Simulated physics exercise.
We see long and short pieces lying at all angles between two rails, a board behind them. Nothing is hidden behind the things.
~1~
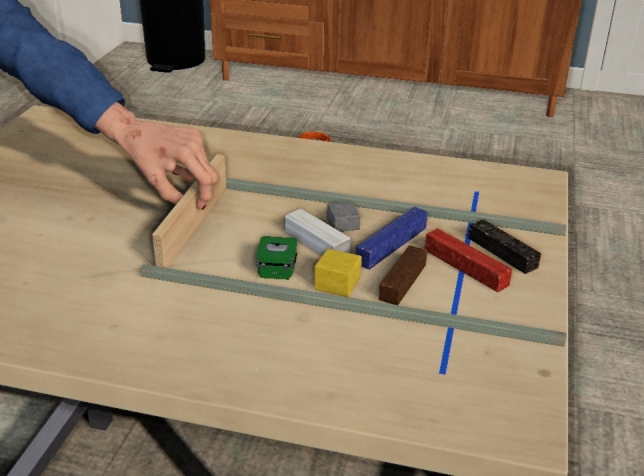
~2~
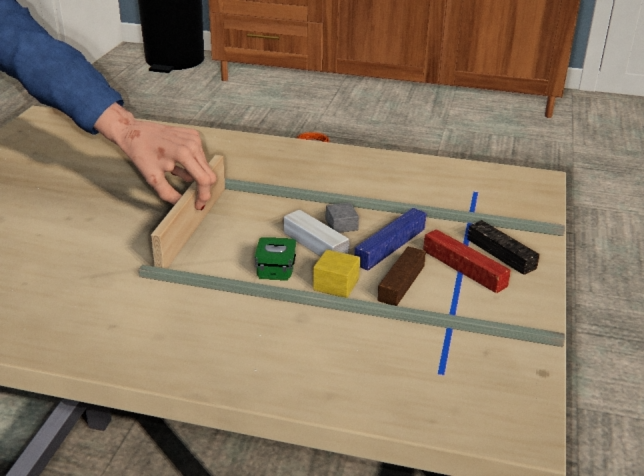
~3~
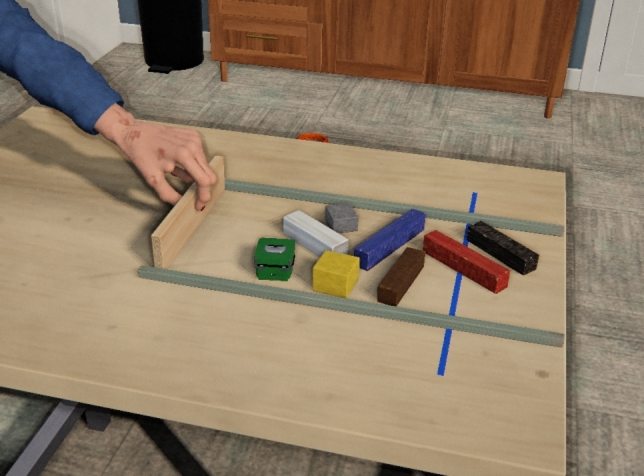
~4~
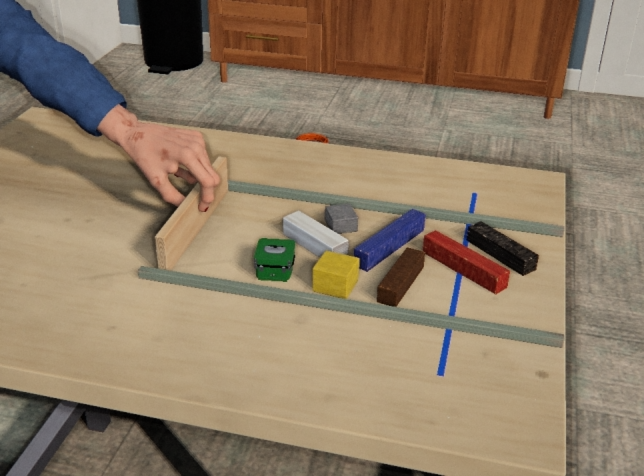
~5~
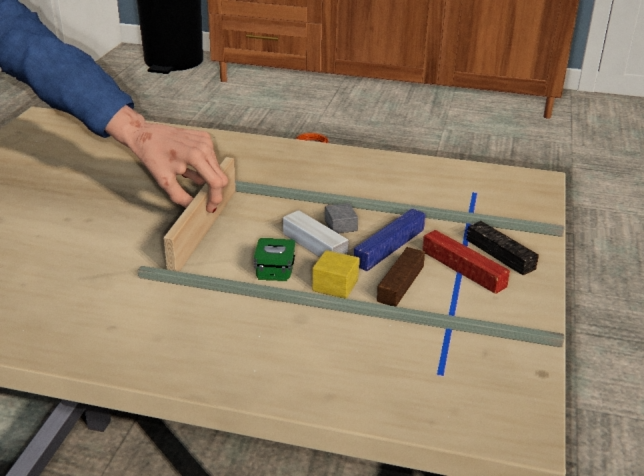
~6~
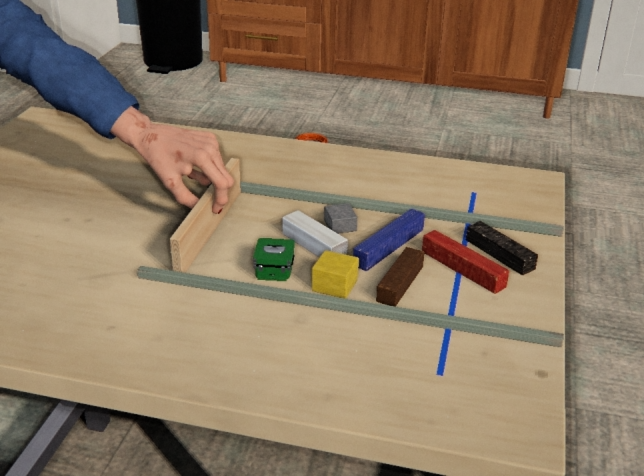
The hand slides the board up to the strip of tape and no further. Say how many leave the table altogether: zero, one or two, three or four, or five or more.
The number that fall off is zero.
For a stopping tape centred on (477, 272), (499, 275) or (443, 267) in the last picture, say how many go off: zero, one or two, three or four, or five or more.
The falls would be one or two; three to four; not one.
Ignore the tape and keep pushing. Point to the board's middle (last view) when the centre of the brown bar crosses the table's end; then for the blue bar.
Near (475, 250) and (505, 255).
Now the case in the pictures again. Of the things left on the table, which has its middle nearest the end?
Foremost is the red bar.
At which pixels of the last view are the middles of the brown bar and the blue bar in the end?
About (546, 301), and the other about (521, 258).
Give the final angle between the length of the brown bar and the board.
Roughly 5° out of line.
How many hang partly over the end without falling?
That would be 2.
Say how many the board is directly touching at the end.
The number is 3.
A little later, none off yet; black bar at rest near (501, 247); red bar at rest near (464, 261); brown bar at rest near (401, 276).
Next, none off yet; black bar at rest near (501, 247); red bar shifted a little near (485, 261); brown bar shifted about its own width near (462, 286).
When it is over, the number that fall off is zero.
